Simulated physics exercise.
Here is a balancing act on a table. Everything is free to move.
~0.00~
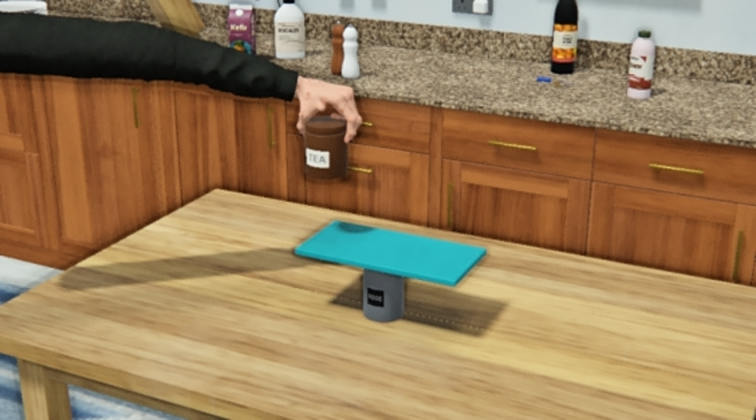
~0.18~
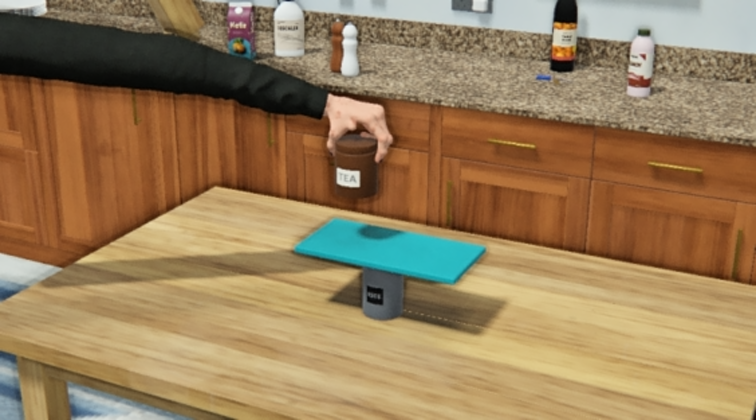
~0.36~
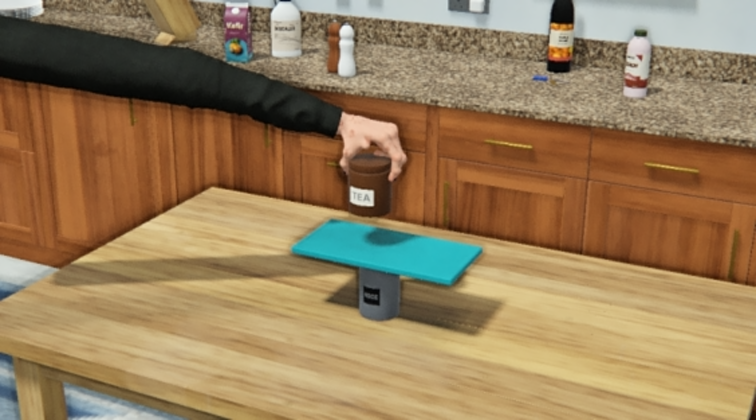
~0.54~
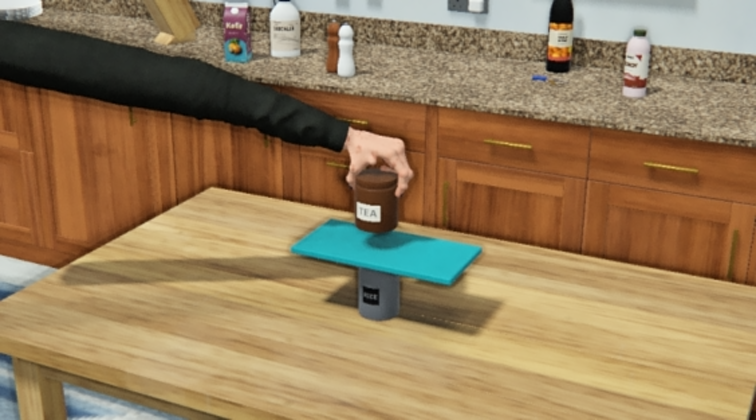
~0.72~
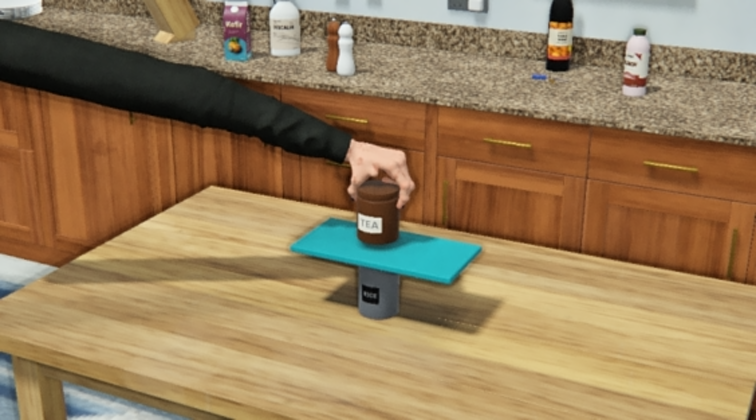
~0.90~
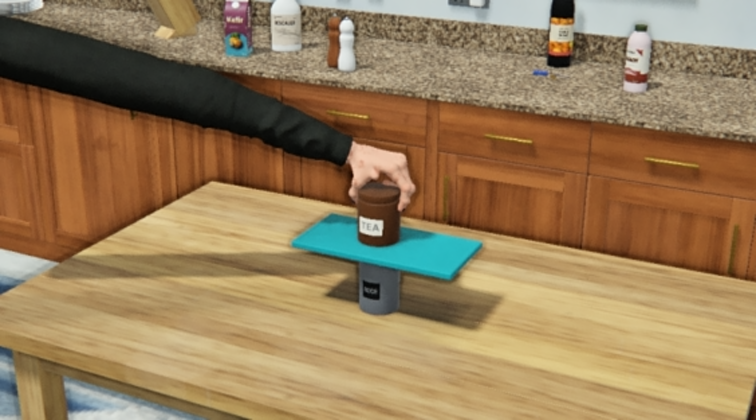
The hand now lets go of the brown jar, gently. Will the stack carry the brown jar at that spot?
As it turns out, it keeps its balance.
After 1.40 s, no change.
After 2.00 s, brown jar resting near (379, 215).
In the end (3.5 s), all 3 unmoved. At the end, from the last picture's camera, brown jar near (379, 215). The stack holds.
